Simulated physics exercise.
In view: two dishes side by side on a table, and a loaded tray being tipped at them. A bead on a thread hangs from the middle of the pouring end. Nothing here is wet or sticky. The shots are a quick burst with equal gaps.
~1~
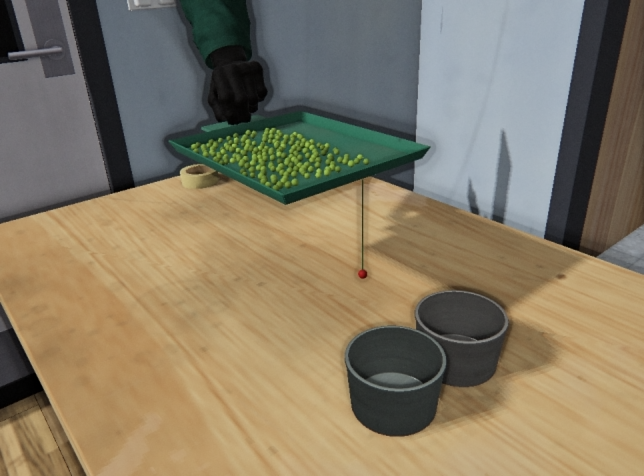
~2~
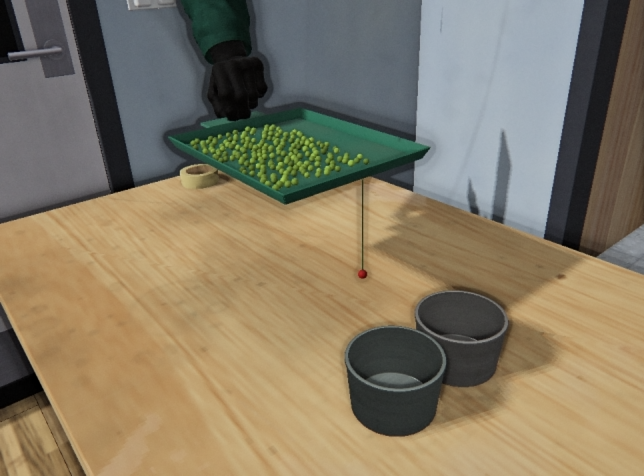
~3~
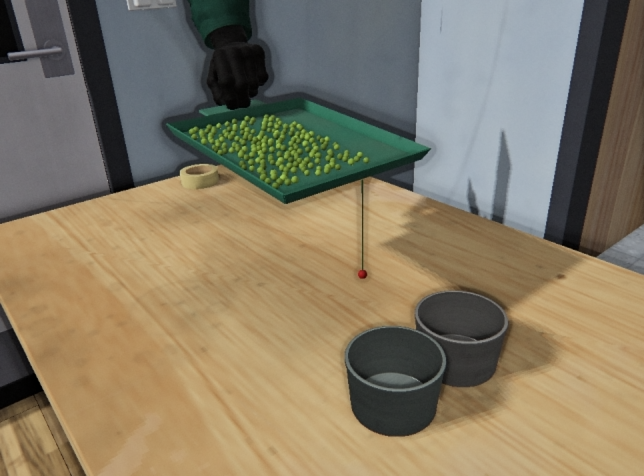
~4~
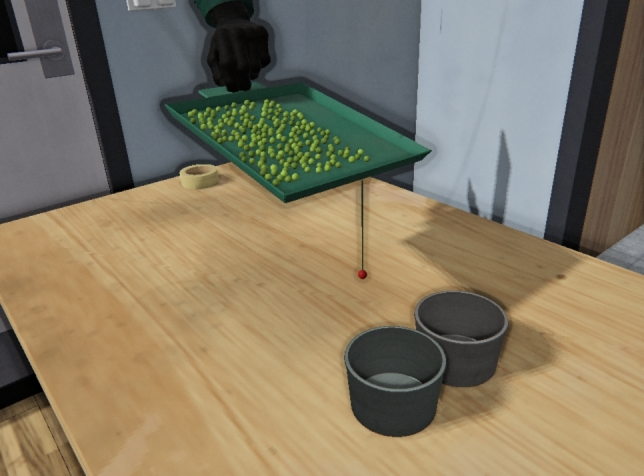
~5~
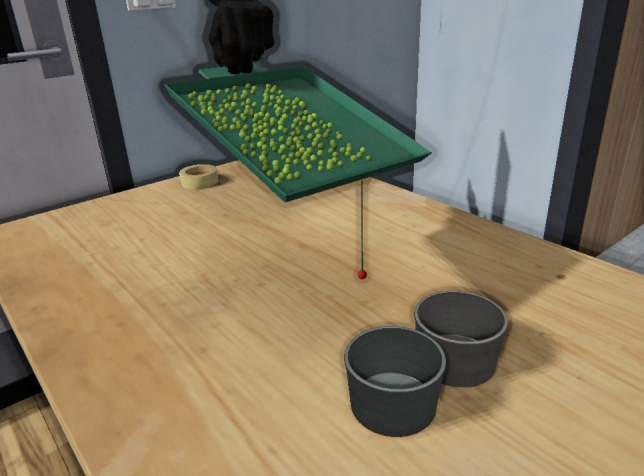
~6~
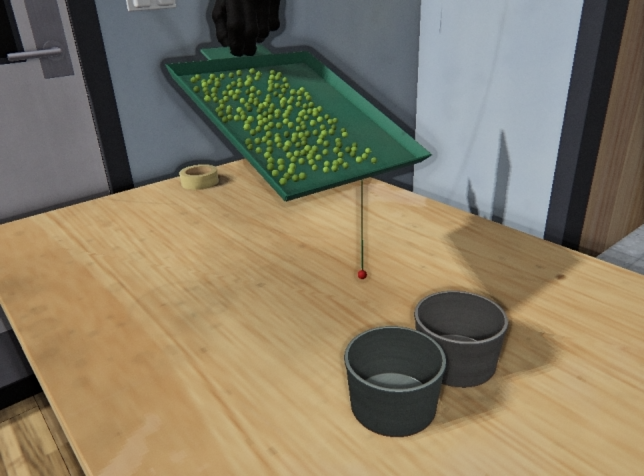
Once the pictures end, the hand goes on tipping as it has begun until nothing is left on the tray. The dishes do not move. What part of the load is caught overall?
In the dishes lies only the smaller part of it.
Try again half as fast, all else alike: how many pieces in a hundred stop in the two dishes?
Some 10 per cent.
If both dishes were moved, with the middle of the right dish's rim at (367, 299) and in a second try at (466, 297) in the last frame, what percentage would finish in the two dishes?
About 30 and 30 per cent.
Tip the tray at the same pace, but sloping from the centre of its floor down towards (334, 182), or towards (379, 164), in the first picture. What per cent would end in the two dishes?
Near 10 % and 0 %.
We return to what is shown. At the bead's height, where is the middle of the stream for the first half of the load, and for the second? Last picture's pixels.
At about (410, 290), then at (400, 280).
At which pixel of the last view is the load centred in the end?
Roughly at (416, 341).
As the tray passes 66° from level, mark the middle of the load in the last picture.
Near (385, 193).
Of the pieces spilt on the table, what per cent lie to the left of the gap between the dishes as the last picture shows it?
It comes to 70 per cent or so.
Soon after the last picture, tray tipped steeply; about a third on the tray; a stray few in the right dish; a small part outside both; about half in the air.
A little later, tray tipped past a quarter turn; a stray few in the left dish; a small part in the right dish; most outside both.
Later still, tray tipped past a quarter turn; a stray few in the left dish; a small part in the right dish; most outside both.
At rest, tray tipped past a quarter turn; a stray few in the left dish; a small part in the right dish; most outside both.
